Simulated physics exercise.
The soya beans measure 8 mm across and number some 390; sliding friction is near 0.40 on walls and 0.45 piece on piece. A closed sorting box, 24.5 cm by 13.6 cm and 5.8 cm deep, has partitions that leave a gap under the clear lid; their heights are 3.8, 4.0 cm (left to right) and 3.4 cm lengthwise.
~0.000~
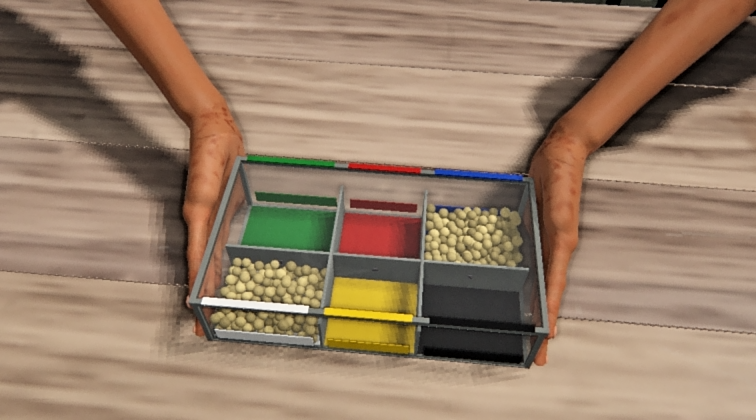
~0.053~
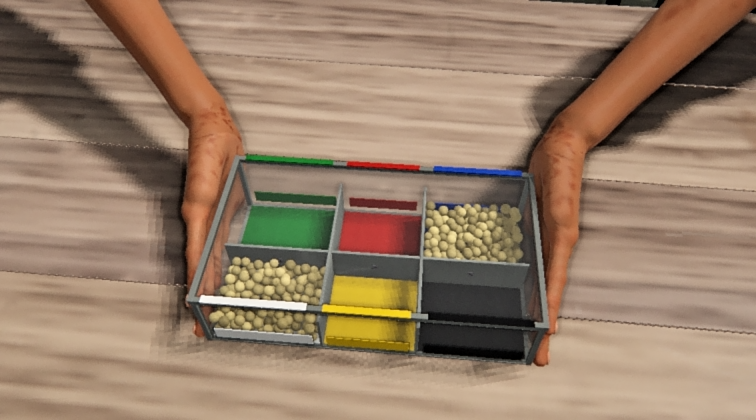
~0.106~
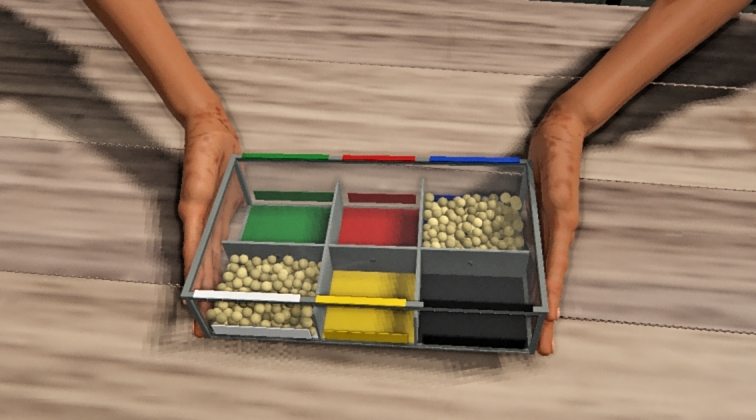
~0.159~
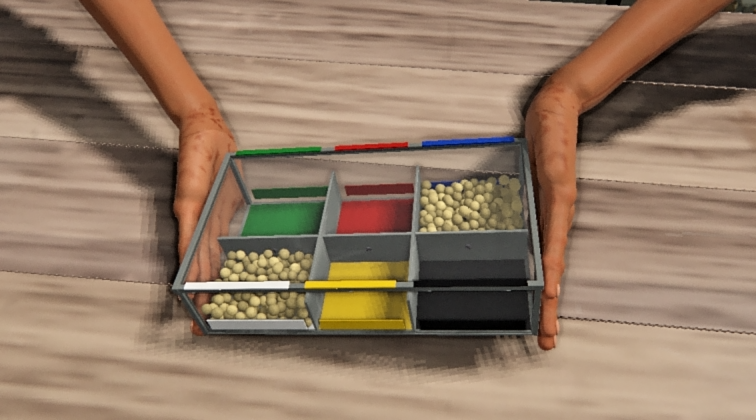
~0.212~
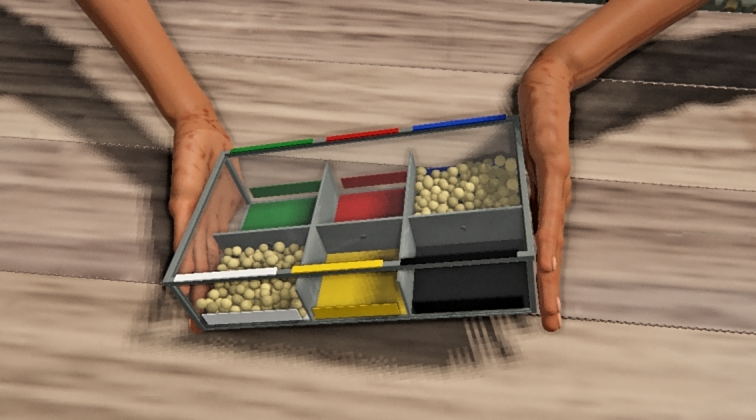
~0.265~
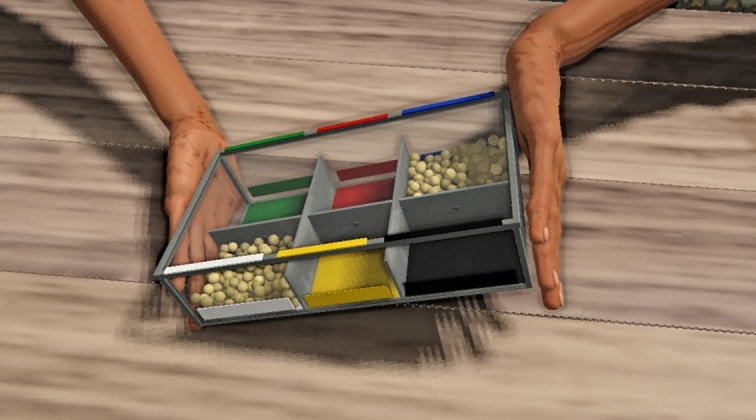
Two hands tilt a clear-lidded box of pale beans down toward the left, raising its right side.
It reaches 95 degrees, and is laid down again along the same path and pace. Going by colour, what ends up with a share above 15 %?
Red: Below, blue: Above, green: Above, yellow: Below, white: Above, black: Below.
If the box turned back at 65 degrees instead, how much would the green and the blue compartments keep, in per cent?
In that case green 5, blue 50.
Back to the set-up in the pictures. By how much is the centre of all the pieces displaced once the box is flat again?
About 4.5 cm.
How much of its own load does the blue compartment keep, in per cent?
About 60 per cent.
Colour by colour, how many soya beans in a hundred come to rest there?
Red 5, blue 35, green 25, yellow 0, white 30, black 0.
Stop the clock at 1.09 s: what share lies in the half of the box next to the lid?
Some 50 per cent.
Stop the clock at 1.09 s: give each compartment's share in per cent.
Red 5, blue 45, green 10, yellow 0, white 40, black 0.
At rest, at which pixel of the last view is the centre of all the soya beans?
Near (299, 242).
After 1.09 s, tilt 94 degrees; red 5 %, blue 45 %, green 10 %, white 40 %.
Then, at 1.64 s, tilt 41 degrees; red 5 %, blue 35 %, green 25 %, white 30 %.
Then, at 2.25 s, tilt 0 degrees; red 5 %, blue 35 %, green 25 %, white 30 %.
At rest (2.9 s), red 5 %, blue 35 %, green 25 %, yellow 0 %, white 30 %, black 0 %.
